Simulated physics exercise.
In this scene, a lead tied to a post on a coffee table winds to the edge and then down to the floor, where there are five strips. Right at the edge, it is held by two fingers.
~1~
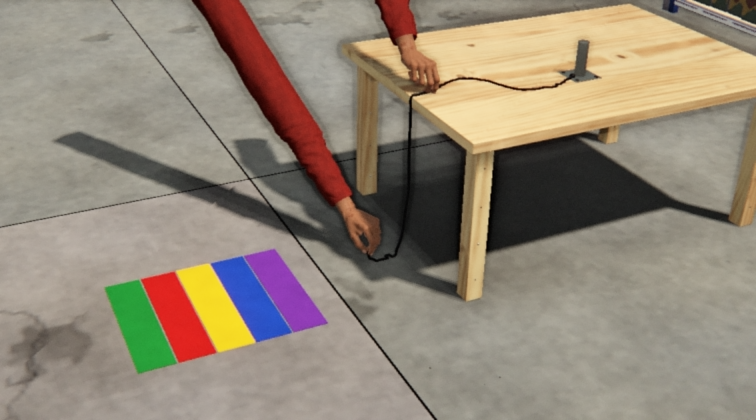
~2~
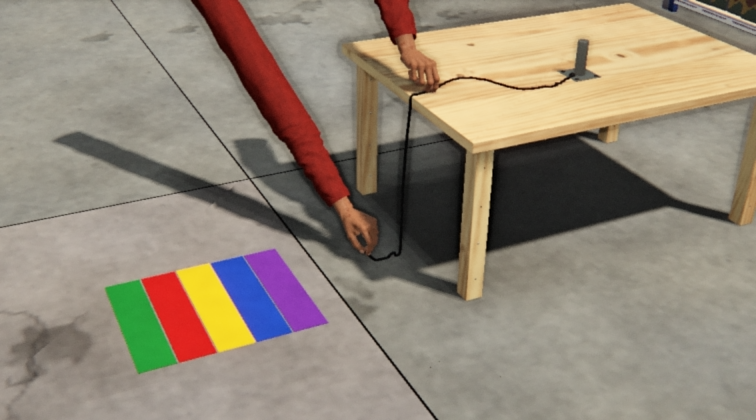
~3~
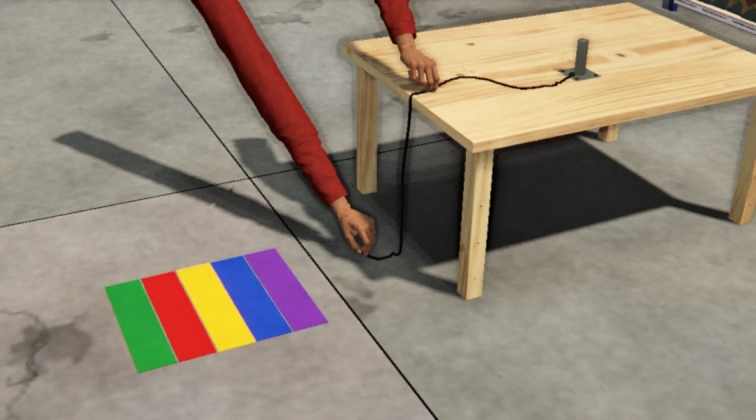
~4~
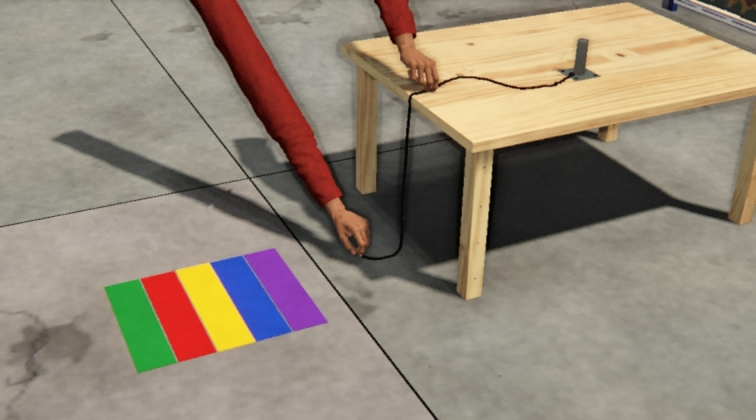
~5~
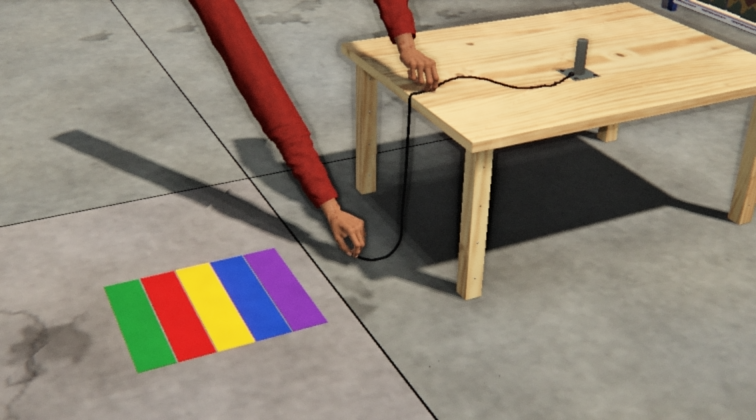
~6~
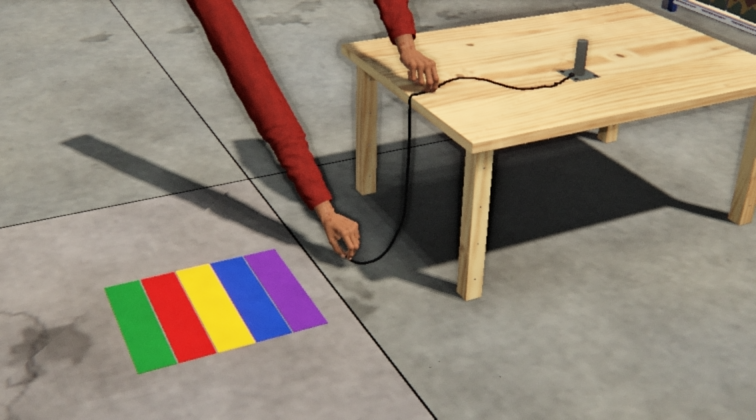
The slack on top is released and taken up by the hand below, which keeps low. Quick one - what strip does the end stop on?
The yellow strip.
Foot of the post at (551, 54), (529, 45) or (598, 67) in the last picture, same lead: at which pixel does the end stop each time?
You'd find it around (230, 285), then (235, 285), and finally (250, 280).
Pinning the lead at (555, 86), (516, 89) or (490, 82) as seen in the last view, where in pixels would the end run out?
First near (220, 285), then near (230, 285), then near (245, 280).
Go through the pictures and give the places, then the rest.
In the first picture, end (368, 251); purple (301, 313); blue (265, 322); yellow (228, 331); red (190, 341); green (151, 351).
In the second picture, end (366, 252); lead through (560, 84) (500, 84) (444, 84) (409, 118) (404, 181) (401, 243).
In the third picture, end (363, 252).
In the fourth picture, end (357, 253); lead through (560, 83) (499, 84) (444, 83) (409, 117) (404, 180) (401, 242).
In the fifth picture, end (353, 254).
In the sixth picture, end (346, 256); lead through (560, 84) (499, 84) (443, 84) (410, 118) (407, 180) (392, 243).
Early on, end near (278, 273); over purple.
Midway, end near (237, 283); over blue.
At the end of the slack, end near (211, 289); over yellow. It halts on the yellow strip.
